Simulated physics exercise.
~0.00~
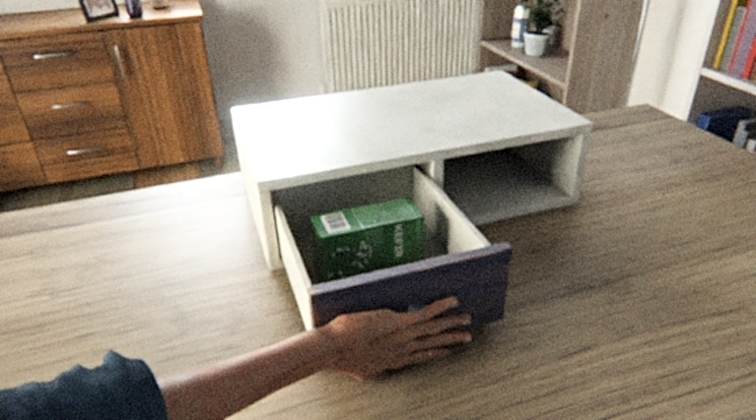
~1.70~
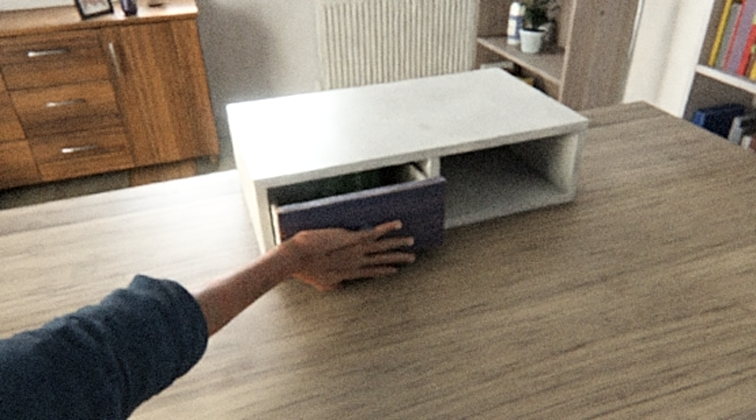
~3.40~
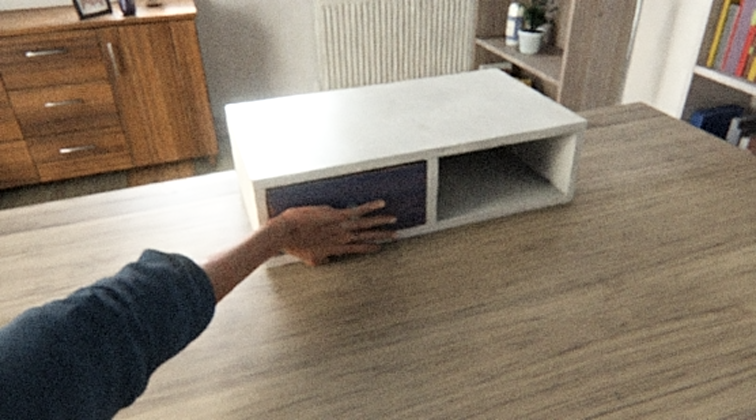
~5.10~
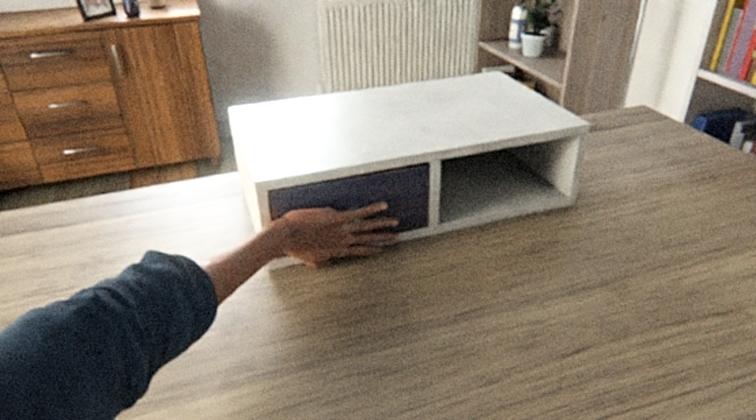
We see an open drawer with a dark front, holding a green carton, in a white cabinet on a wooden table. A hand pushes the front inward, carrying the carton out of sight, until the drawer is fully closed, and the hand stays resting against it.
